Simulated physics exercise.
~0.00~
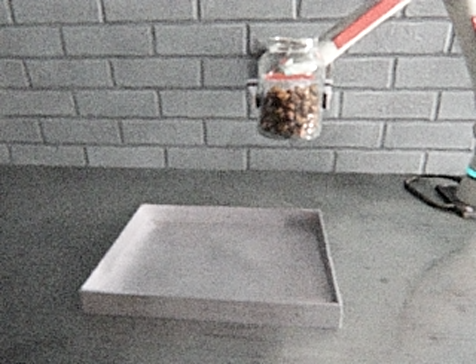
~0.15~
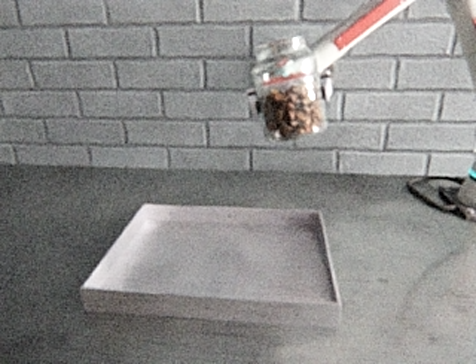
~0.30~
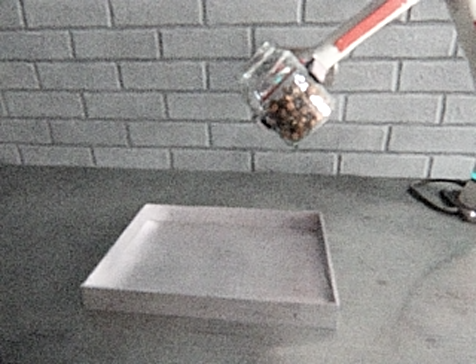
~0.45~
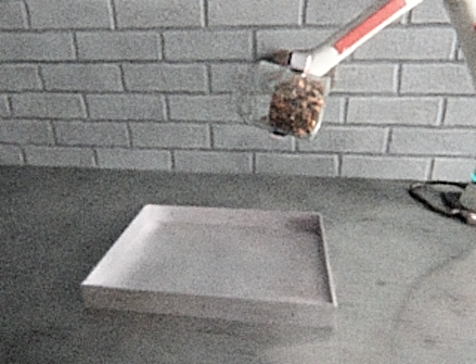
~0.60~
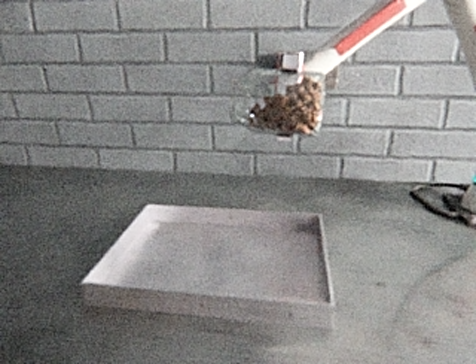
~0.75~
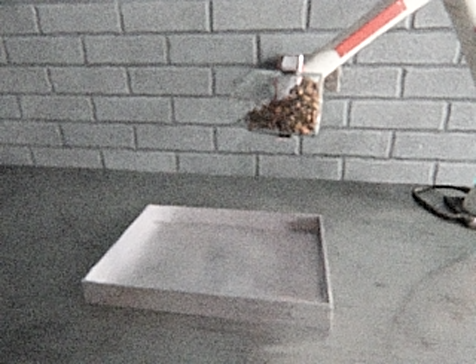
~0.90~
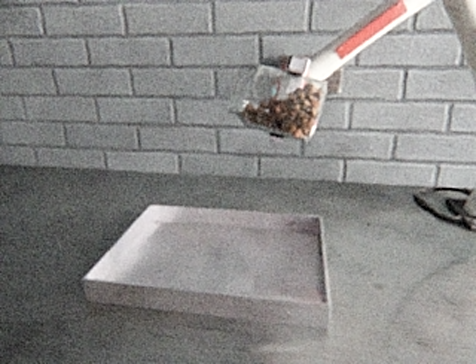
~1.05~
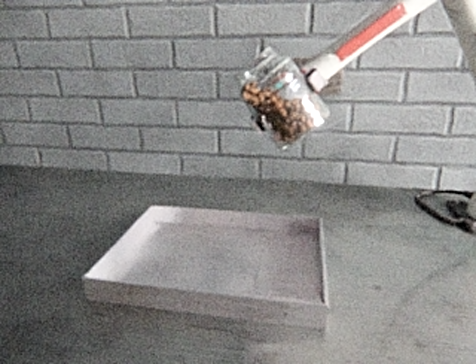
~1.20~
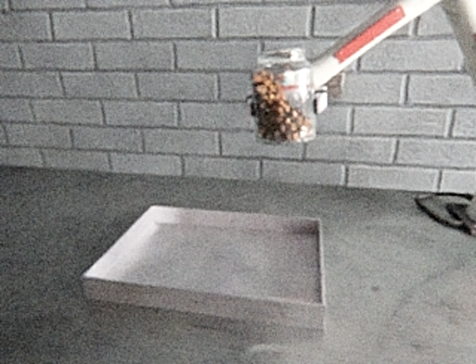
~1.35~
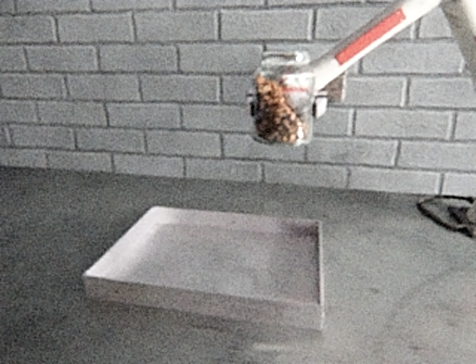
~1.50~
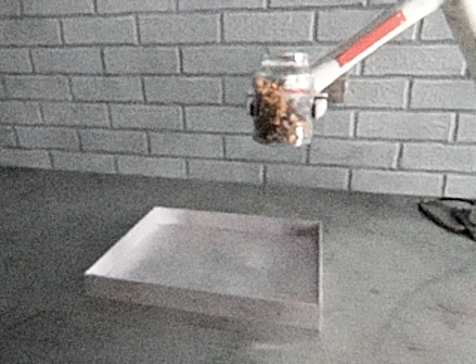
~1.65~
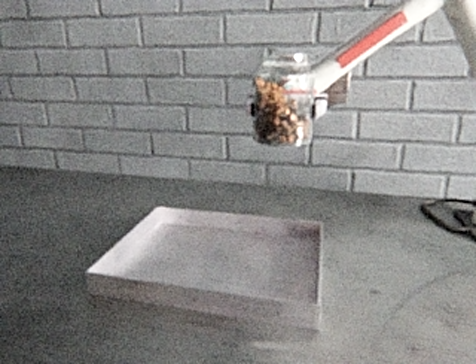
A white and red robot arm reaches in from the upper right, gripping a clear jar partly filled with brown pellets. Below it, a shallow, pale rectangular tray rests on a dark grey tabletop before a grey brick wall, seen from the front and slightly above, as the view drifts slightly sideways. The arm tips the jar to the left until it lies almost on its side, and the pellets slide along its wall. It pauses there briefly, then turns the jar upright again. At the end the pellets remain in the jar, heaped unevenly, and the tray is empty.
